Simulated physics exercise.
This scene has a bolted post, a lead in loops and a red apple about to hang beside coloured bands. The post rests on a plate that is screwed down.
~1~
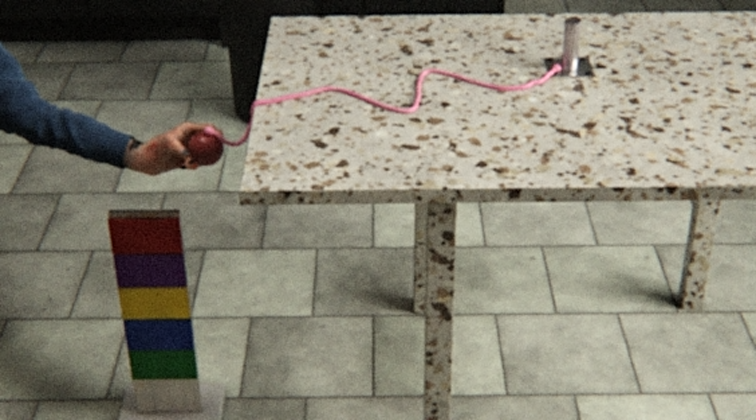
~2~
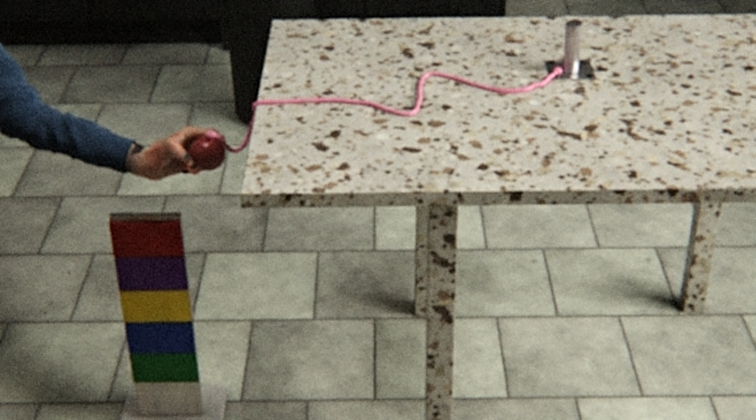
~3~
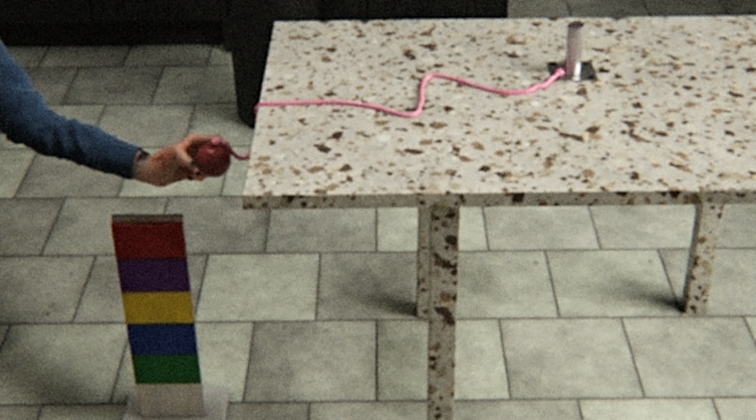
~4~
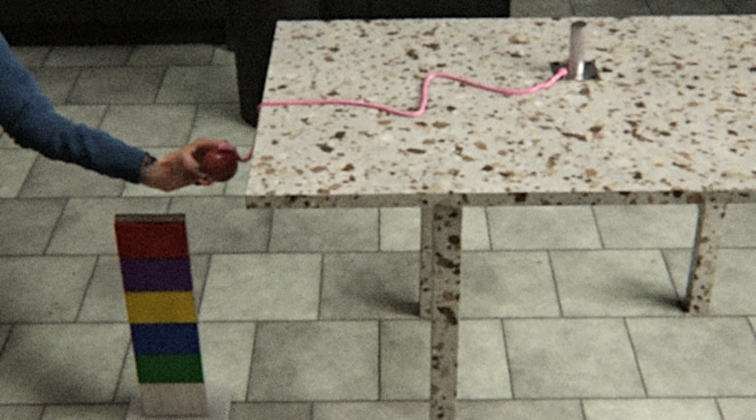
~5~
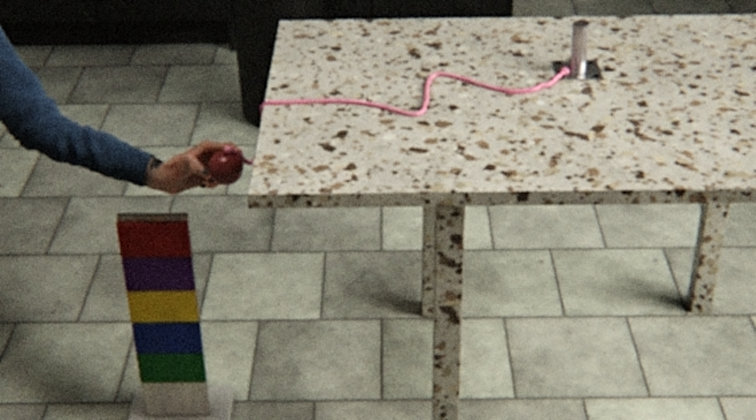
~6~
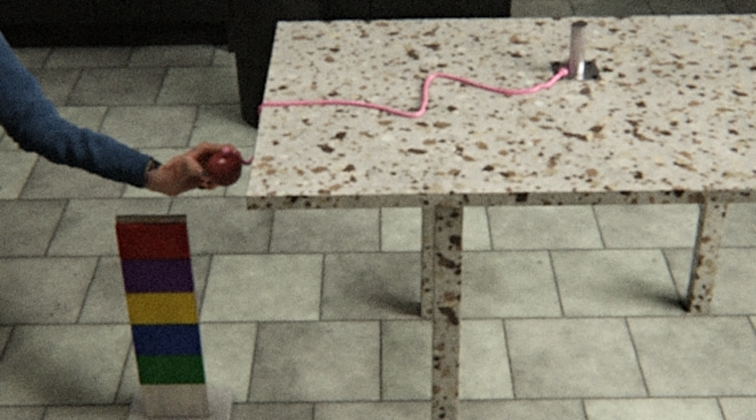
At a speckled table, a hand moves a corded red ball slightly right and down.
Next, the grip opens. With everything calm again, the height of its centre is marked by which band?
By the yellow band.
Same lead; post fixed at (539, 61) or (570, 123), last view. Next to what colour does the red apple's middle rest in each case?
Try one - blue; try two - blue.
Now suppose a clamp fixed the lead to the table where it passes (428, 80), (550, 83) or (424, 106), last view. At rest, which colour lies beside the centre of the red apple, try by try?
In sequence it's purple, then yellow, and lastly red.
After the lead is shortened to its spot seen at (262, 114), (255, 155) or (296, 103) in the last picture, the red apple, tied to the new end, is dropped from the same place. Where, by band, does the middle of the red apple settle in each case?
In order of the tries: Red; then purple; then no band.
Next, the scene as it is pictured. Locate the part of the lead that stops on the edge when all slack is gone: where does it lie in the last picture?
The point at (371, 106).
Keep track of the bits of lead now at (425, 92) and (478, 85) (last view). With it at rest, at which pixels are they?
Final spots: (363, 93), then (450, 83).
Soon after, apple near (245, 307); level with yellow.
After that, apple near (299, 282); level with yellow.
And then, apple near (266, 299); level with yellow.
In the end, apple near (276, 295); level with yellow. At yellow.
